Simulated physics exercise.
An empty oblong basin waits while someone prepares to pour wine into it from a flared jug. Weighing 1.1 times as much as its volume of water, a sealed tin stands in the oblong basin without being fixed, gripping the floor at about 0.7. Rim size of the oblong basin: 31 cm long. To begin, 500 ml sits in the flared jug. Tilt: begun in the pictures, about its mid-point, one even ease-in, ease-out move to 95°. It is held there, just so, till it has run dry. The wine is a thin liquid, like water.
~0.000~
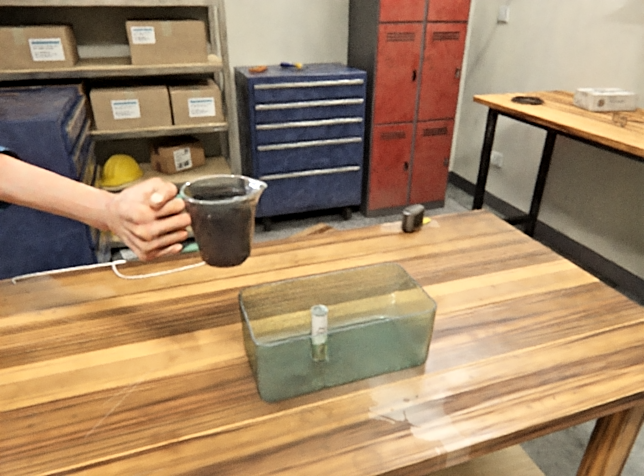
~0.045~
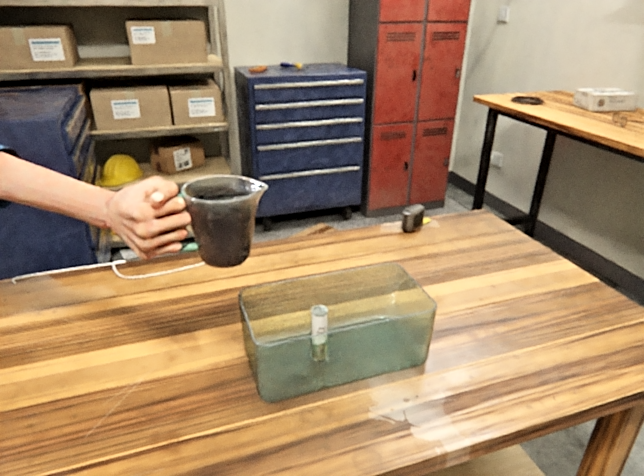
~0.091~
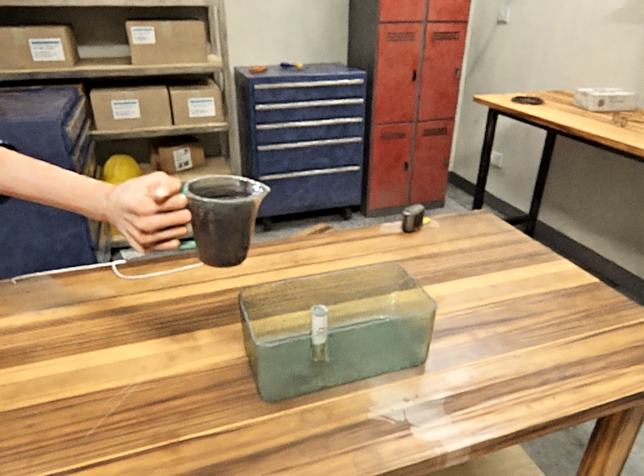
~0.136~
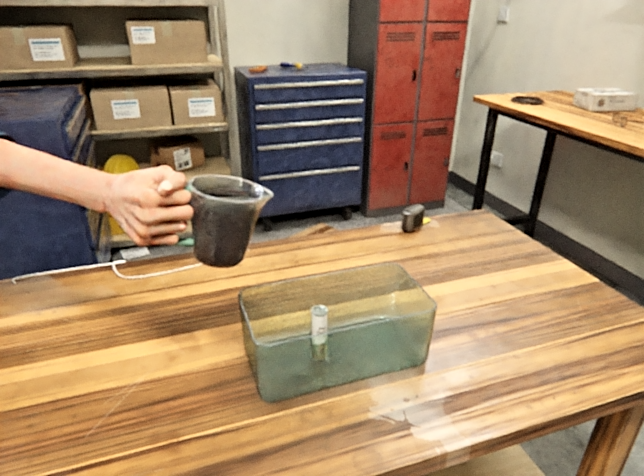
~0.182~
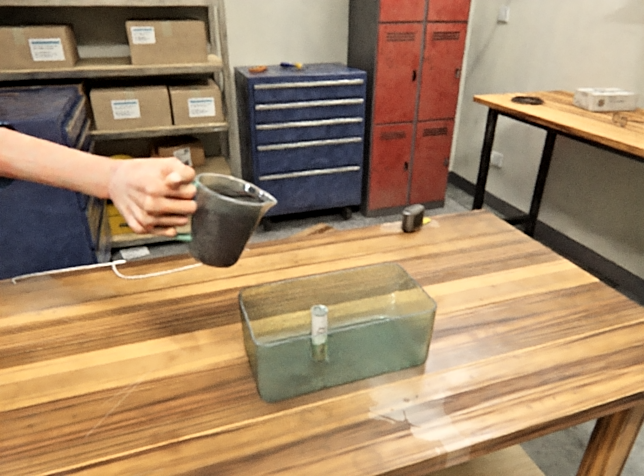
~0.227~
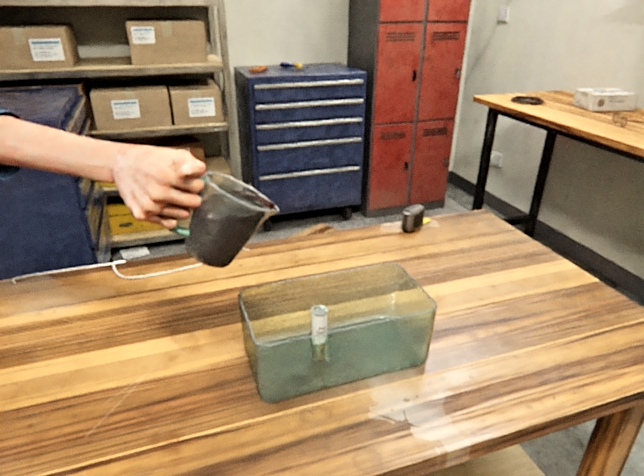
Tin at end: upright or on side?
On side.
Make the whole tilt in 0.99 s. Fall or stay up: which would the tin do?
In that case the tin overturns.
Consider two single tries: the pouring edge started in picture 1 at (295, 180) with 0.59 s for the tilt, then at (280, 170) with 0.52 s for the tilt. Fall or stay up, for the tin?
The tin stays vertical the first time and stays vertical the second time.
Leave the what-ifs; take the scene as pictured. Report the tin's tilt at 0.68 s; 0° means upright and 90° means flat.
About 0 degrees.
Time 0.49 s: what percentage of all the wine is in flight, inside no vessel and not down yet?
I'd say close to 34 per cent.
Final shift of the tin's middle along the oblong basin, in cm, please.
Net tin displacement: Roughly 10.0 cm.
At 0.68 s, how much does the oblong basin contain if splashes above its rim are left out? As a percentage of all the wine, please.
Around 64 per cent of the whole.
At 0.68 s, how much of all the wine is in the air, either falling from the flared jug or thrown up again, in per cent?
Estimate: Around 20 per cent.
After 0.49 s the tilt is 88° and 54 per cent is still to pour; the tin stands where it began.
After 0.68 s the tilt is 95° and 16 per cent is still to pour; the tin stands 1 cm from where it began.
After 0.87 s the tilt is 95° and 3 per cent is still to pour; the tin lies on its side.
After 1.09 s the tilt is 95° and 0 per cent is still to pour; the tin lies on its side.
In the end the tin lies on its side.
